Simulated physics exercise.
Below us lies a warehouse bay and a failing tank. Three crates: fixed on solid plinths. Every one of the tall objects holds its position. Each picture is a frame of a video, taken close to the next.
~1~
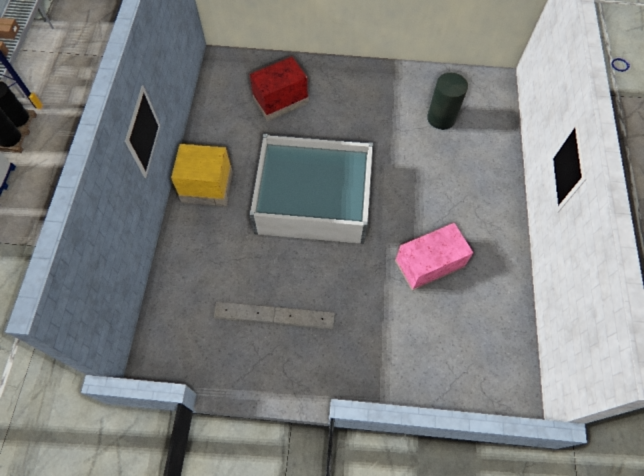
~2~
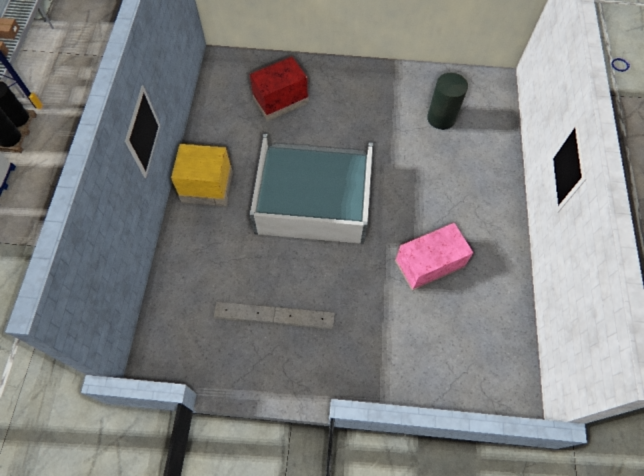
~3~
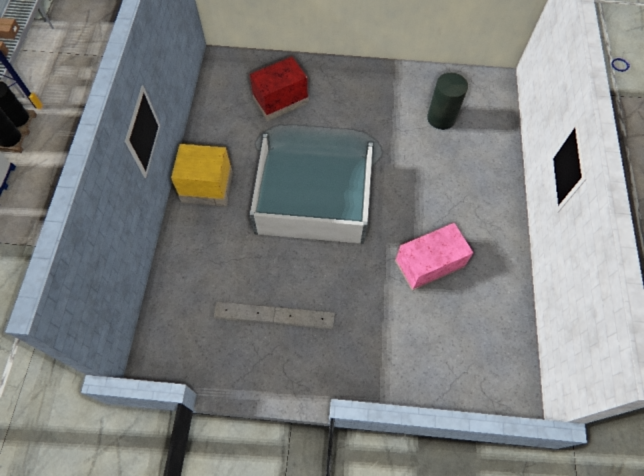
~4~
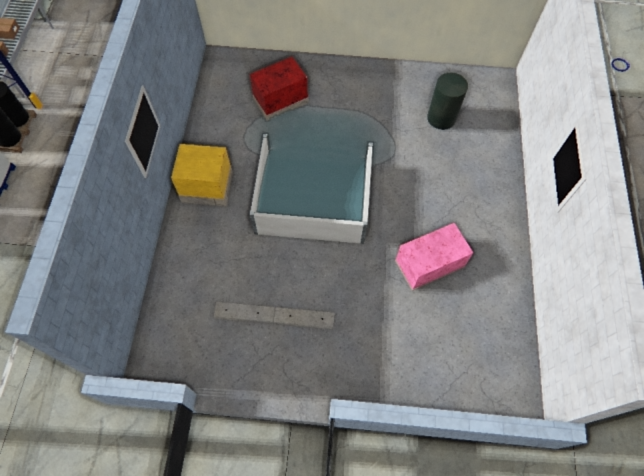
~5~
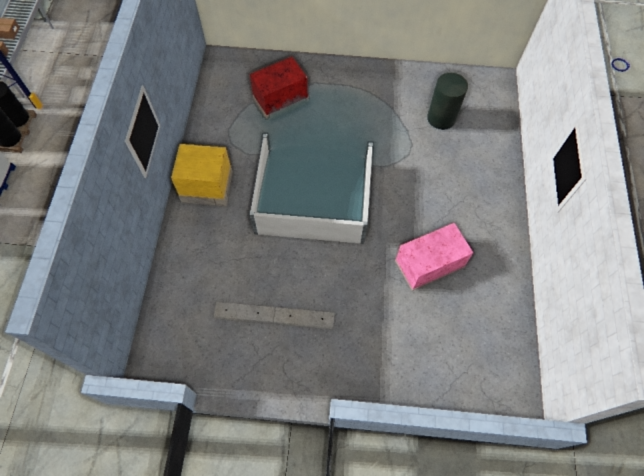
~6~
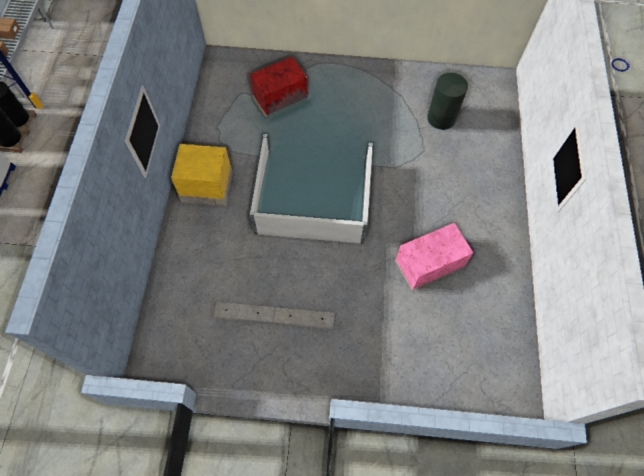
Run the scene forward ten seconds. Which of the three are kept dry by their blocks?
The pink crate ends up wet; the red crate ends up wet; the yellow crate remains dry.
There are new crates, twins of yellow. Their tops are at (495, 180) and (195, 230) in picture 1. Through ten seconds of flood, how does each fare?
One by one: Is not reached; is not reached.
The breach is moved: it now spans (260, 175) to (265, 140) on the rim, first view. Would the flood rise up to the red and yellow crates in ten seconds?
My take: The red crate stays clear, while the yellow crate gets flooded.
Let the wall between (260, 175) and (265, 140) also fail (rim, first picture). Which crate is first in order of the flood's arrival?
Answer: The yellow one.
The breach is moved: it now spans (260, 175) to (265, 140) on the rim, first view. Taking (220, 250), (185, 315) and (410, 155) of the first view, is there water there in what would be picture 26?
One by one, they turn out drenched, drenched and not soaked.
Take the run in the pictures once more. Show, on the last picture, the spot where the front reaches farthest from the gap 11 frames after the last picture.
Roughly (508, 69).
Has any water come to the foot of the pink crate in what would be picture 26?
For pink the answer is not wet.
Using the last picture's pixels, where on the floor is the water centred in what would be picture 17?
Centre of the water: Near (335, 114).
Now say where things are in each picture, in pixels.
The first picture shows still water in the tank at (313, 181).
In the second picture, water pours out on the tank's far side and has run to a hidden place.
In the third picture, the front is at (261, 141), out from the gap on the tank's far side.
In the fourth picture, water pours out on the tank's far side and has run to (262, 120).
In the fifth picture, water pours out on the tank's far side and has run to (362, 93).
In the sixth picture, the front is at (343, 68), out from the gap on the tank's far side.
A moment on, water covers 25 % of the floor; the pink crate not reached, the red crate water round its plinth, the yellow crate not reached.
Next, water covers 30 % of the floor; the pink crate not reached, the red crate water round its plinth, the yellow crate not reached.
Then, water covers 40 % of the floor; the pink crate not reached, the red crate water round its plinth, the yellow crate water round its plinth.
Later, water covers 70 % of the floor; the pink crate water round its plinth, the red crate water round its plinth, the yellow crate water round its plinth.
In the end, water covers 95 % of the floor; the pink crate was topped, the red crate was topped, the yellow crate stayed above the water.
